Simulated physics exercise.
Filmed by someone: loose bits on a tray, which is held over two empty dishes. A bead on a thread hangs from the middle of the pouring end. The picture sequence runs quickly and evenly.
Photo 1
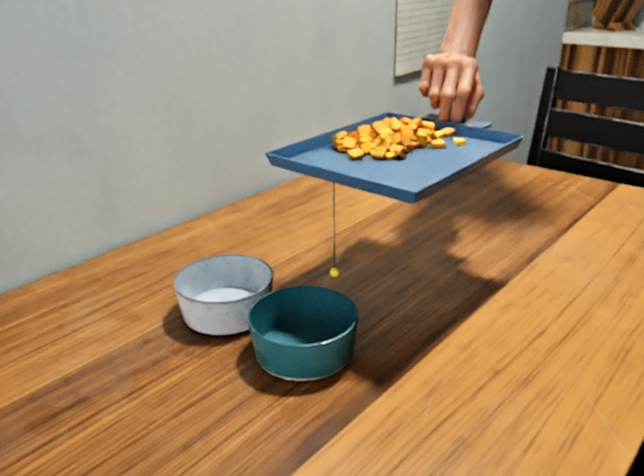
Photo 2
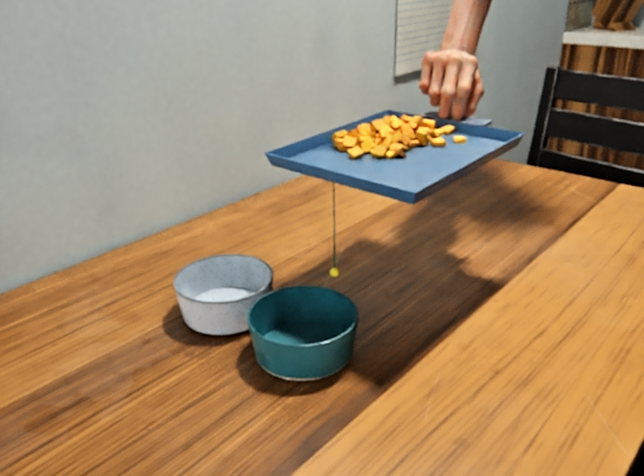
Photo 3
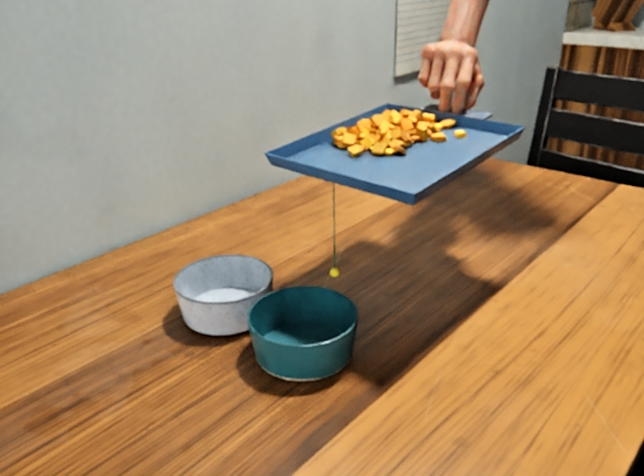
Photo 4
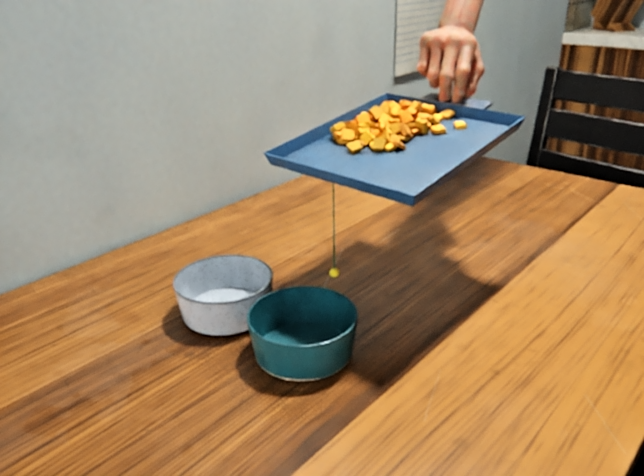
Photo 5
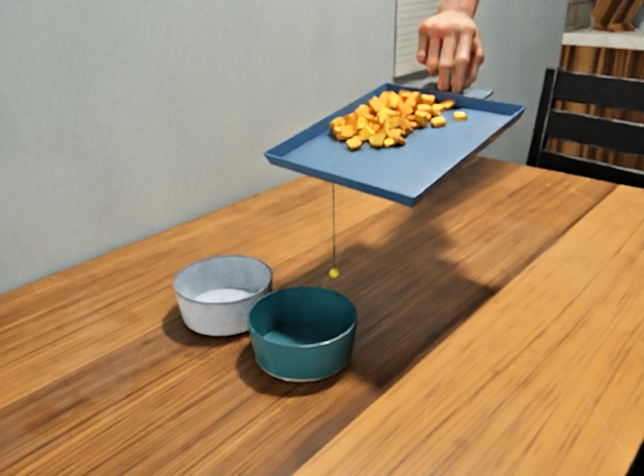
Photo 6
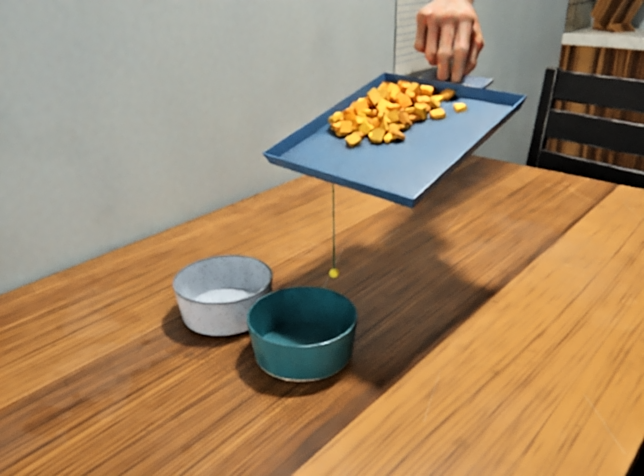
A blue tray of small orange chunks, held by a hand above a grey dish and a teal one on a wooden table, slowly tilted as the hand raised its far side.
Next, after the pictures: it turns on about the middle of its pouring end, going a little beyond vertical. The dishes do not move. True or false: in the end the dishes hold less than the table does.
False.
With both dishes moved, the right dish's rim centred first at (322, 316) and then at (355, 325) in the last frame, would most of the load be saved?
Taking them in turn, it's beyond half and then beyond half.
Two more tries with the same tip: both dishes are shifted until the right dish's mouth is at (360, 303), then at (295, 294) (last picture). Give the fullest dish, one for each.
It comes out as the dish further right in the first try and the dish further right in the second.
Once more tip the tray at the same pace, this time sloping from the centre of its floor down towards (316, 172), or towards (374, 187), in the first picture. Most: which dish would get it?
Tilt 1: Left-side dish. Tilt 2: Right-side dish.
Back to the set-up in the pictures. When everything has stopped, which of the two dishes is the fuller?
Well, that is right of the pair.
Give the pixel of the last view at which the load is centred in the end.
Roughly pixel (312, 342).
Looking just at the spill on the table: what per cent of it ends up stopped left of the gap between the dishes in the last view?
That's about 0 per cent of the spill.
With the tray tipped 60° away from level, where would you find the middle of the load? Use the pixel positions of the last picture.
Near (332, 174).
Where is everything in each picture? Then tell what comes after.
The first picture shows corners of the pouring end at (271, 153) and (414, 189), level; middle of the load at (386, 135), small crackers; left dish at (186, 311); right dish at (265, 354); bead on its thread at (335, 272).
The second picture shows corners of the pouring end at (271, 153) and (414, 190), level; middle of the load at (386, 133).
The third picture shows corners of the pouring end at (271, 153) and (413, 191), tipped barely, lowest at the right corner; middle of the load at (386, 128).
The fourth picture shows corners of the pouring end at (270, 152) and (413, 192), tipped a little, lowest at the right corner; middle of the load at (385, 121).
The fifth picture shows corners of the pouring end at (269, 152) and (412, 194), tipped a little, lowest at the right corner; middle of the load at (385, 114).
The sixth picture shows corners of the pouring end at (268, 152) and (412, 195), tipped a little, lowest at the right corner; middle of the load at (384, 107); left dish at (186, 312); right dish at (264, 355).
Soon, tray tipped steeply; most on the tray; a small part in the right dish; a stray few in the left dish; about a quarter in the air.
A while on, tray tipped past a quarter turn; about a third on the tray; about a third in the right dish; a stray few in the left dish; a small part outside both; a small part in the air.
Towards the end, tray tipped past a quarter turn; about two thirds in the right dish; a small part in the left dish; about a quarter outside both.
Finally, tray tipped past a quarter turn; about two thirds in the right dish; a small part in the left dish; about a quarter outside both.
